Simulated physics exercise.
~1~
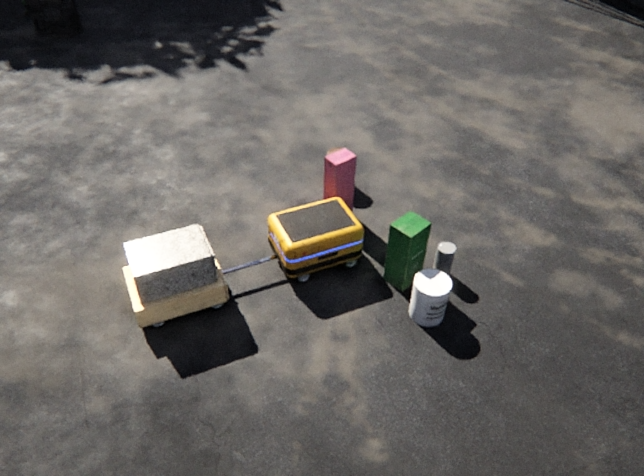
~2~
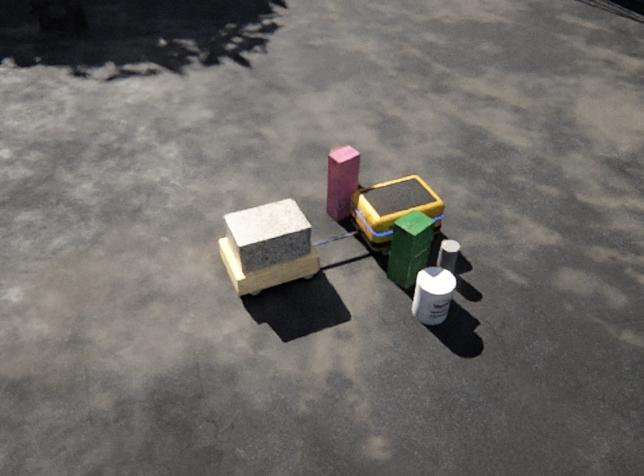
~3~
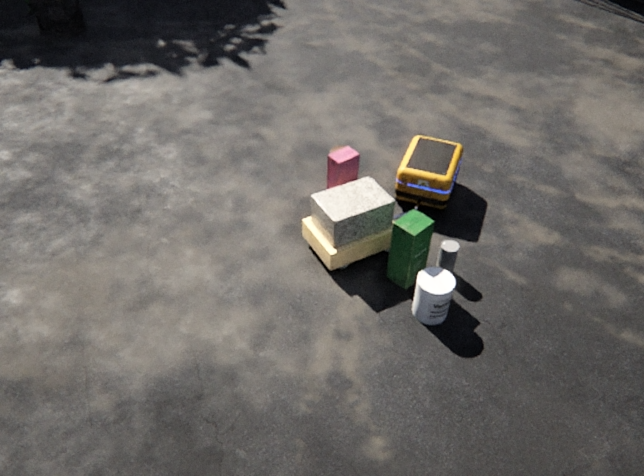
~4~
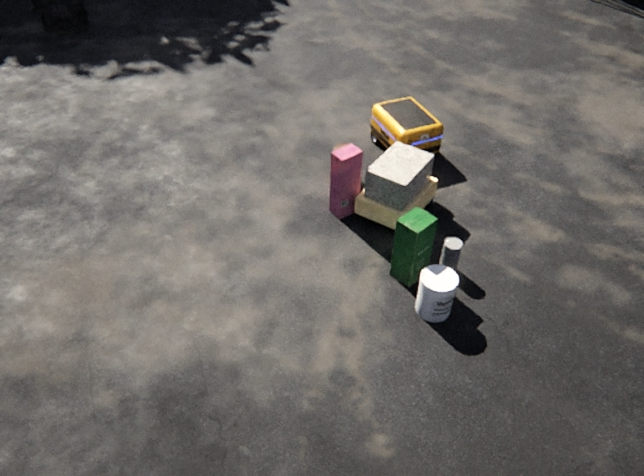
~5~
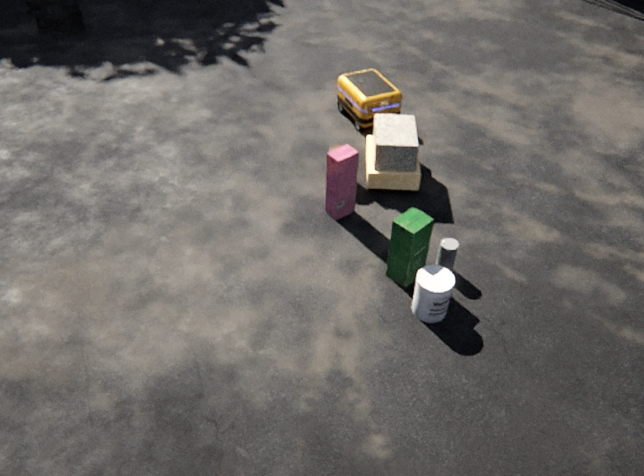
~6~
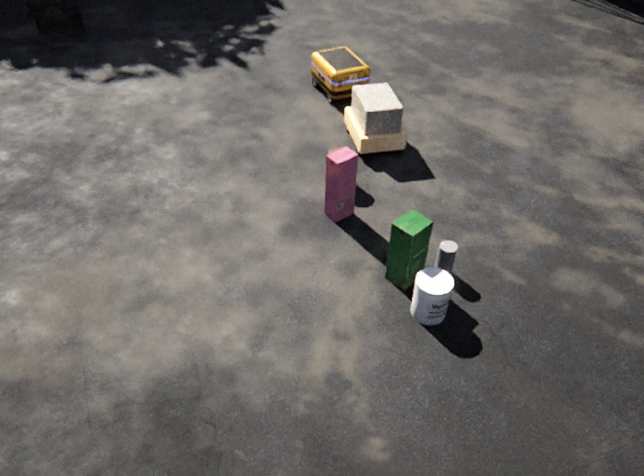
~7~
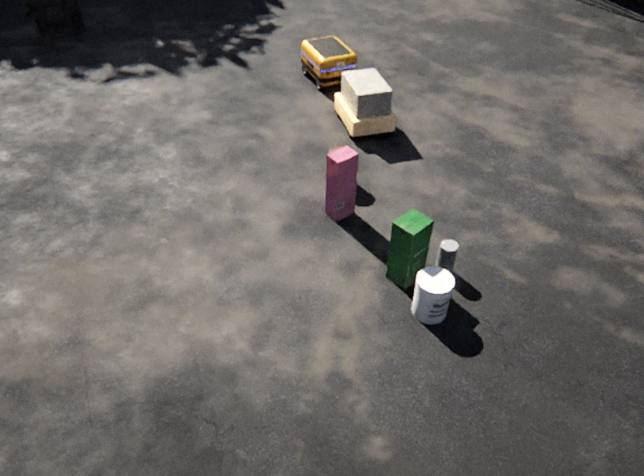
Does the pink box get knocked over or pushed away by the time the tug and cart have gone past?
No, the pink box is still standing in its original place after the tug and cart have gone past.
